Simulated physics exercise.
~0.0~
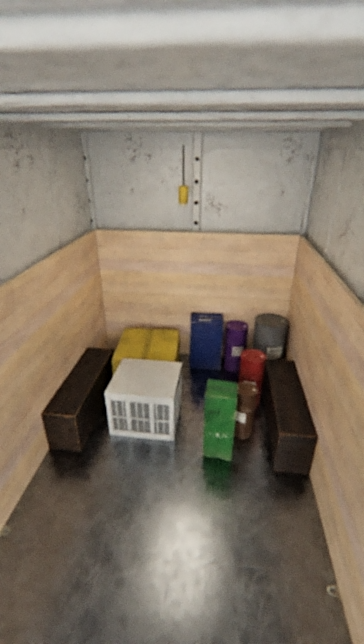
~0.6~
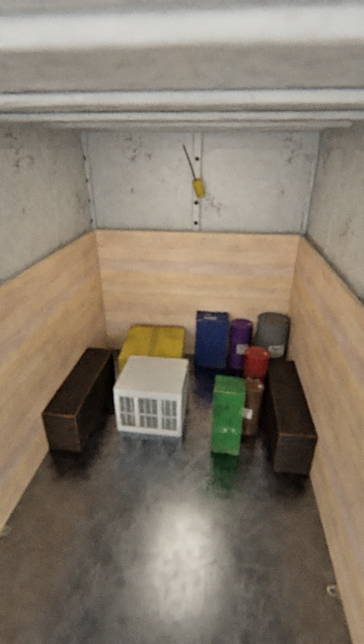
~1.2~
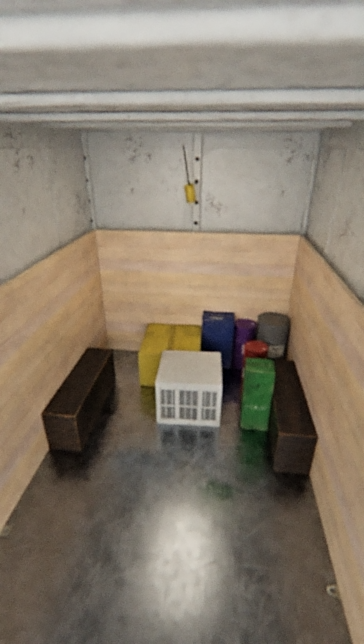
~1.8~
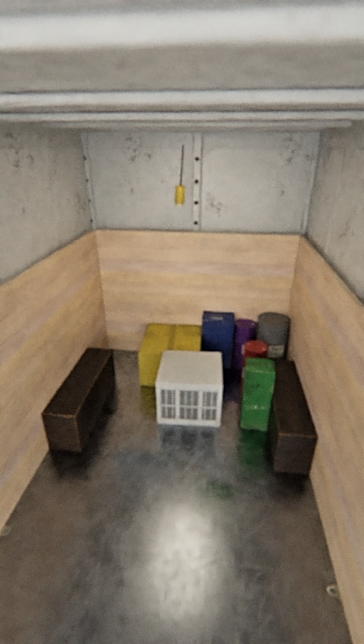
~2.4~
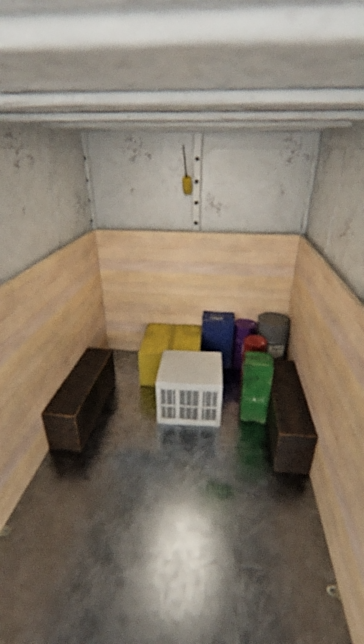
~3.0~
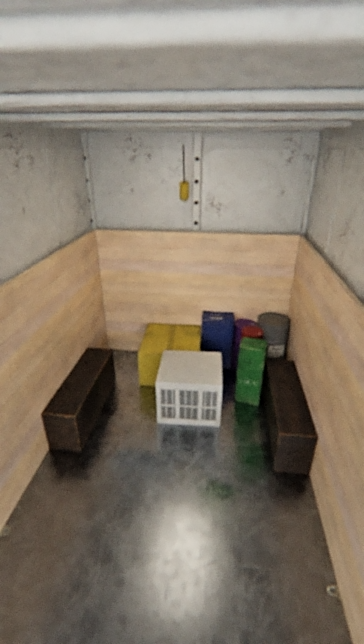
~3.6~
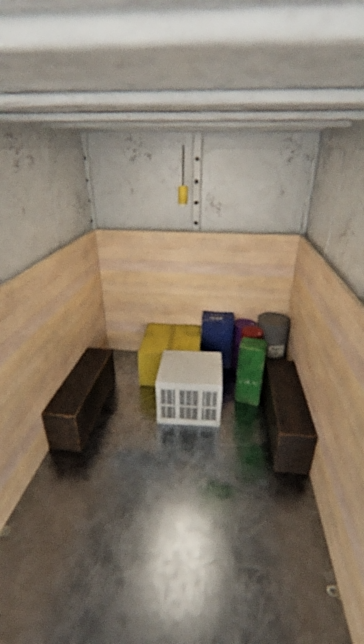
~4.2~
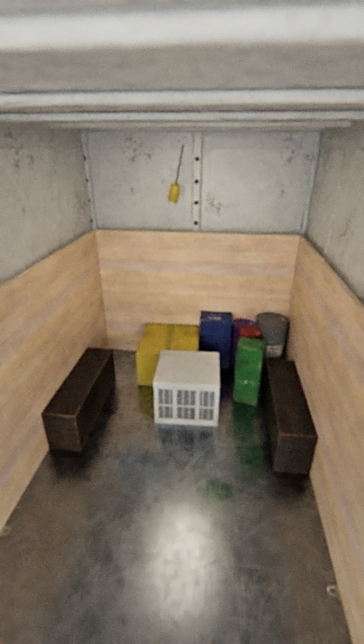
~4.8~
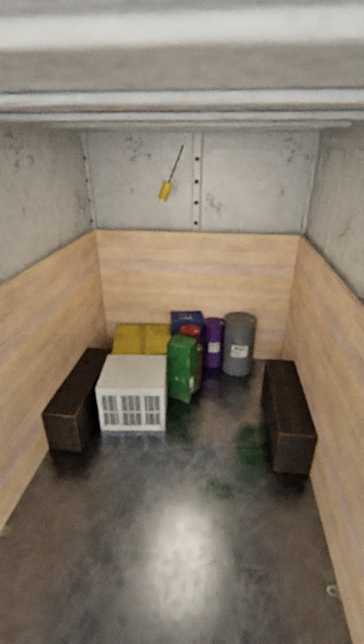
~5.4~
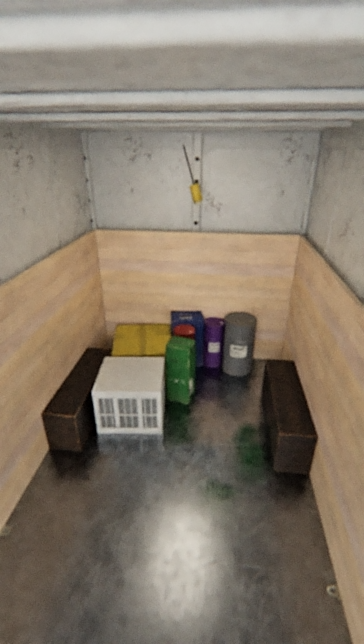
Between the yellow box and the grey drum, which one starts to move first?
The yellow box starts to move first, sliding to the right early on. The grey drum only makes its clear move later, when the load shifts left.
